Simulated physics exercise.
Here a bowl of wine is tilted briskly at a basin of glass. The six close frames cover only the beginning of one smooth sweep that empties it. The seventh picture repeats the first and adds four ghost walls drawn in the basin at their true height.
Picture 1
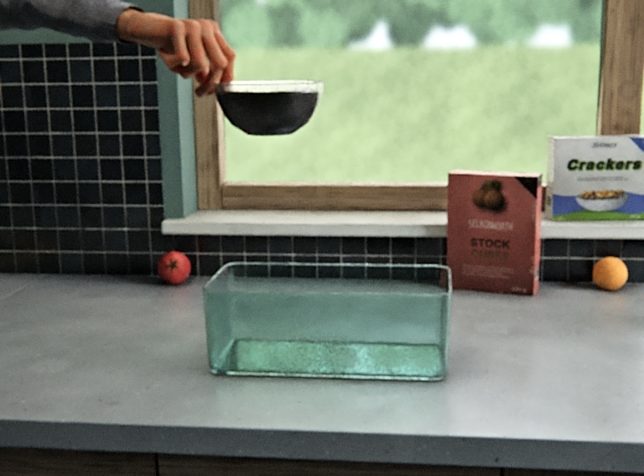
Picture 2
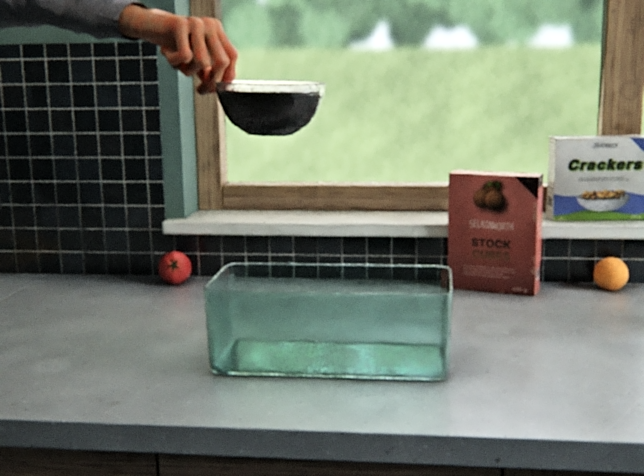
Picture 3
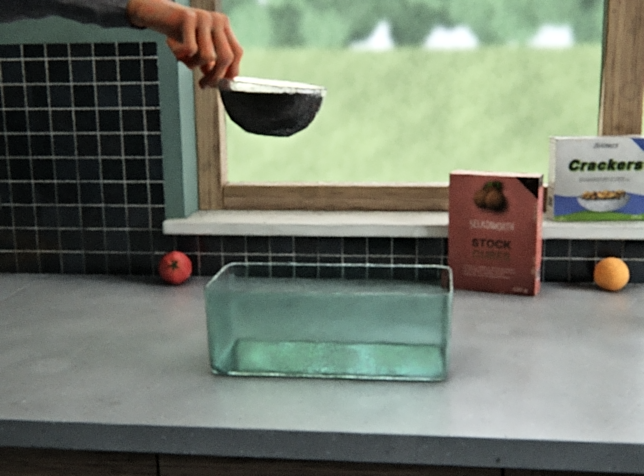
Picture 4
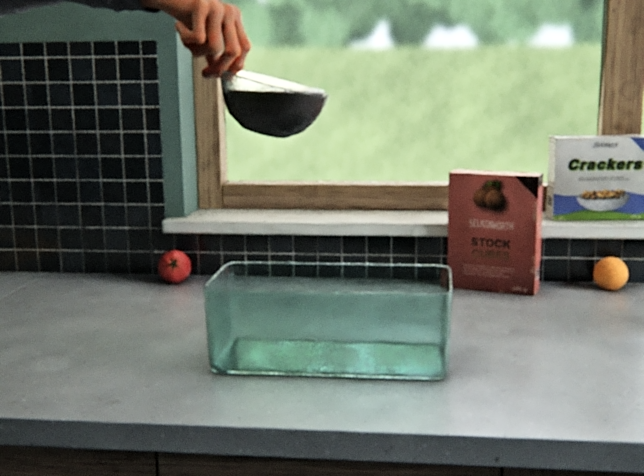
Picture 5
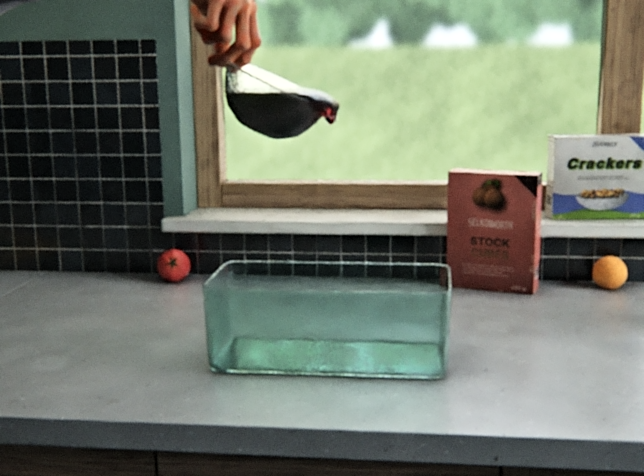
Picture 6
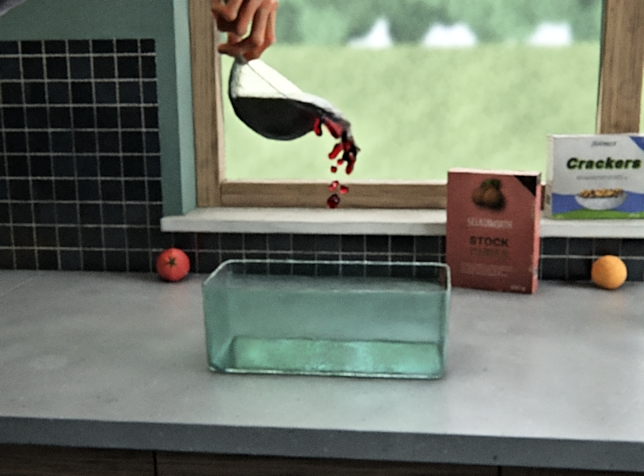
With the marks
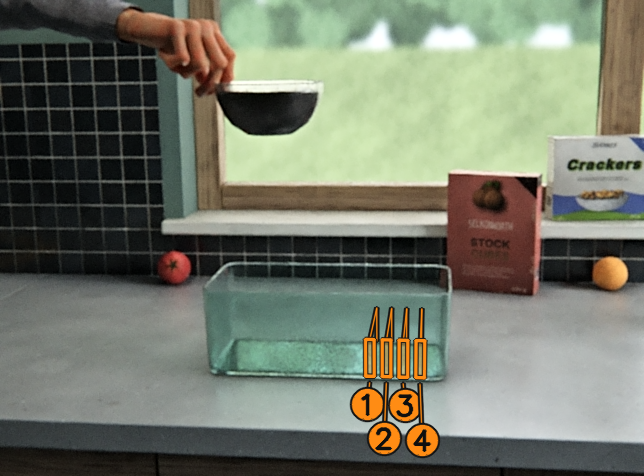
On a grey kitchen counter by a window, a glass basin sits between a tomato and boxes while a hand above it briskly tilts a dark bowl rightward, and dark red wine runs over the lip and drops through the air.
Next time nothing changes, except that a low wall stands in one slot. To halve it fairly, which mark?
2 is best.
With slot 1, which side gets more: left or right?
The right side.
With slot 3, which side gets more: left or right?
The left one.
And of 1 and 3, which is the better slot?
Slot 1.
On the marked copy, 1 at (369, 382); 2 at (386, 382); 3 at (403, 383); 4 at (420, 383).
With 1, about 30 % ends left of the wall and 69 % right of it.
With 2, about 49 % ends left of the wall and 49 % right of it.
With 3, about 78 % ends left of the wall and 20 % right of it.
With 4, about 95 % ends left of the wall and 3 % right of it.
